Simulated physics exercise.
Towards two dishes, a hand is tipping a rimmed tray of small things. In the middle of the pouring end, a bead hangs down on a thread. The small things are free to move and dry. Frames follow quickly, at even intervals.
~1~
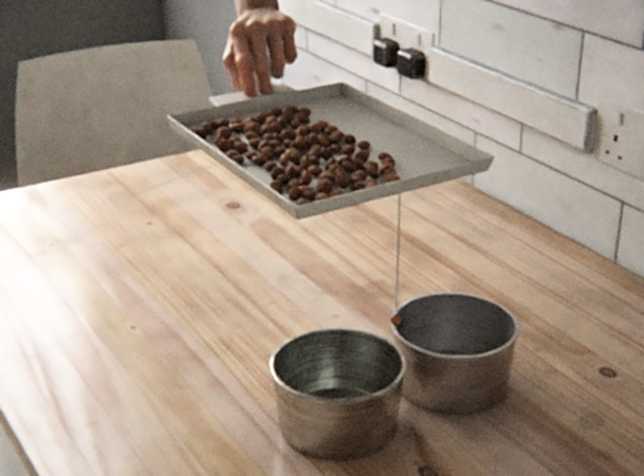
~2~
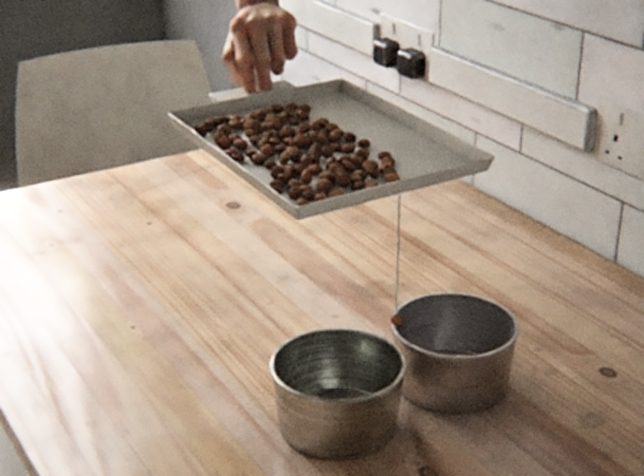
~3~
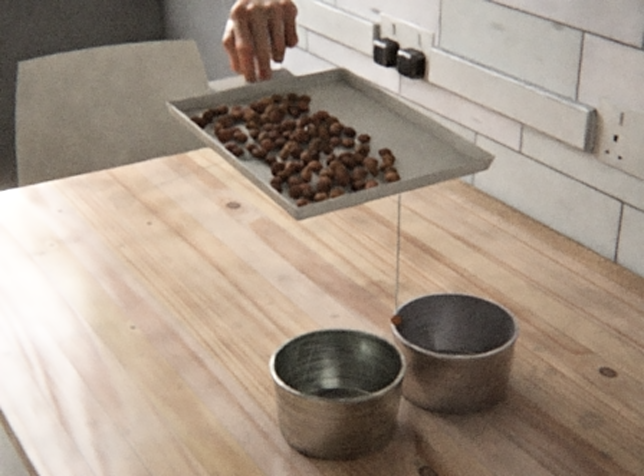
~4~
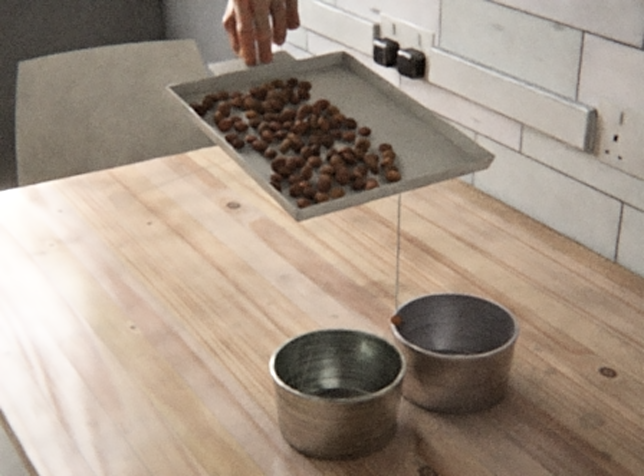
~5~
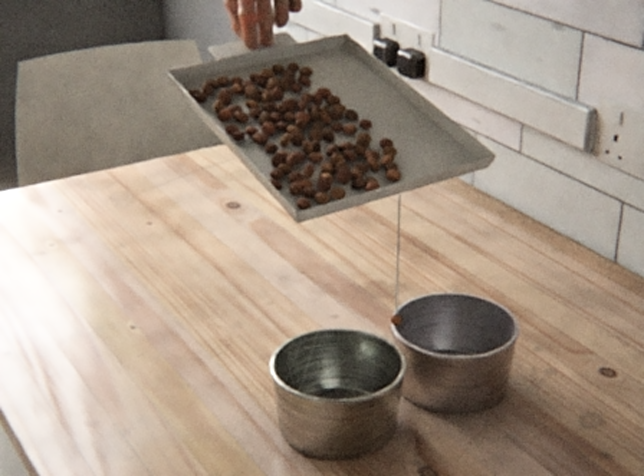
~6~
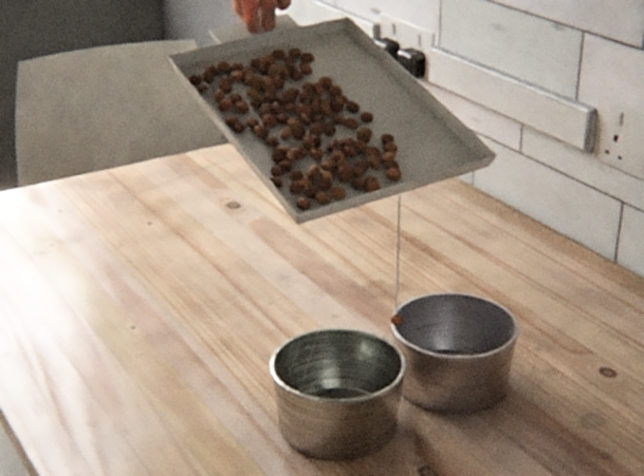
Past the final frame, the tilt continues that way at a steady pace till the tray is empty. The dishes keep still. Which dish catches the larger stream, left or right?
The dish to the left will collect more.
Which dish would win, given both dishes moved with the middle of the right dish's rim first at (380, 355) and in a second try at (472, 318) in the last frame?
The right-placed dish first, the left-placed dish second.
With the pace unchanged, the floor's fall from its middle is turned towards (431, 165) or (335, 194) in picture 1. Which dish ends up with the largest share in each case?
Results - the dish on the right side first, the dish on the left side second.
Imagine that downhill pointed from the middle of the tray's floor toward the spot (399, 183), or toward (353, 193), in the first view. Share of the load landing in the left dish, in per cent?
Respectively 20 and 80 in a hundred.
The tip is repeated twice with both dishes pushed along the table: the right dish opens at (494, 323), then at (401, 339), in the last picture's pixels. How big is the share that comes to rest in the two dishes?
First case around 70 %, second case around 50 %.
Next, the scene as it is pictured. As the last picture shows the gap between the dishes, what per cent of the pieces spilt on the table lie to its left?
Close to 30 per cent.
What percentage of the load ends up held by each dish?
In the left dish you'd find about 50 % of the load, and in the right dish about 20 %.
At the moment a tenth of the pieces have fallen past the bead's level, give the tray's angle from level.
Angle: Close to 75°.
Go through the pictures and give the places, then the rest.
The first frame shows corners of the pouring end near (297, 204) and (488, 156), level; middle of the load near (296, 147), bits of dog kibble; left dish near (374, 420); right dish near (492, 376); bead on its thread near (396, 320).
The second frame shows corners of the pouring end near (298, 205) and (489, 156), level; middle of the load near (296, 145).
The third frame shows corners of the pouring end near (298, 206) and (489, 156), tipped barely, lowest at the left corner; middle of the load near (296, 139).
The fourth frame shows corners of the pouring end near (298, 208) and (490, 155), tipped a little, lowest at the left corner; middle of the load near (297, 131).
The fifth frame shows corners of the pouring end near (299, 209) and (490, 154), tipped a little, lowest at the left corner; middle of the load near (301, 125).
The sixth frame shows corners of the pouring end near (299, 211) and (491, 154), tipped clearly, lowest at the left corner; middle of the load near (303, 111); left dish near (374, 420); right dish near (492, 376).
Shortly afterwards, tray tipped steeply; all but a few on the tray; only a few in the air.
Next, tray tipped right over; near a quarter on the tray; near a quarter in the left dish; a little in the right dish; near a quarter outside both; near a quarter in the air.
Some moments later, tray tipped past a quarter turn; near half in the left dish; a little in the right dish; near a third outside both.
In the end, tray tipped past a quarter turn; near half in the left dish; a little in the right dish; near a third outside both.
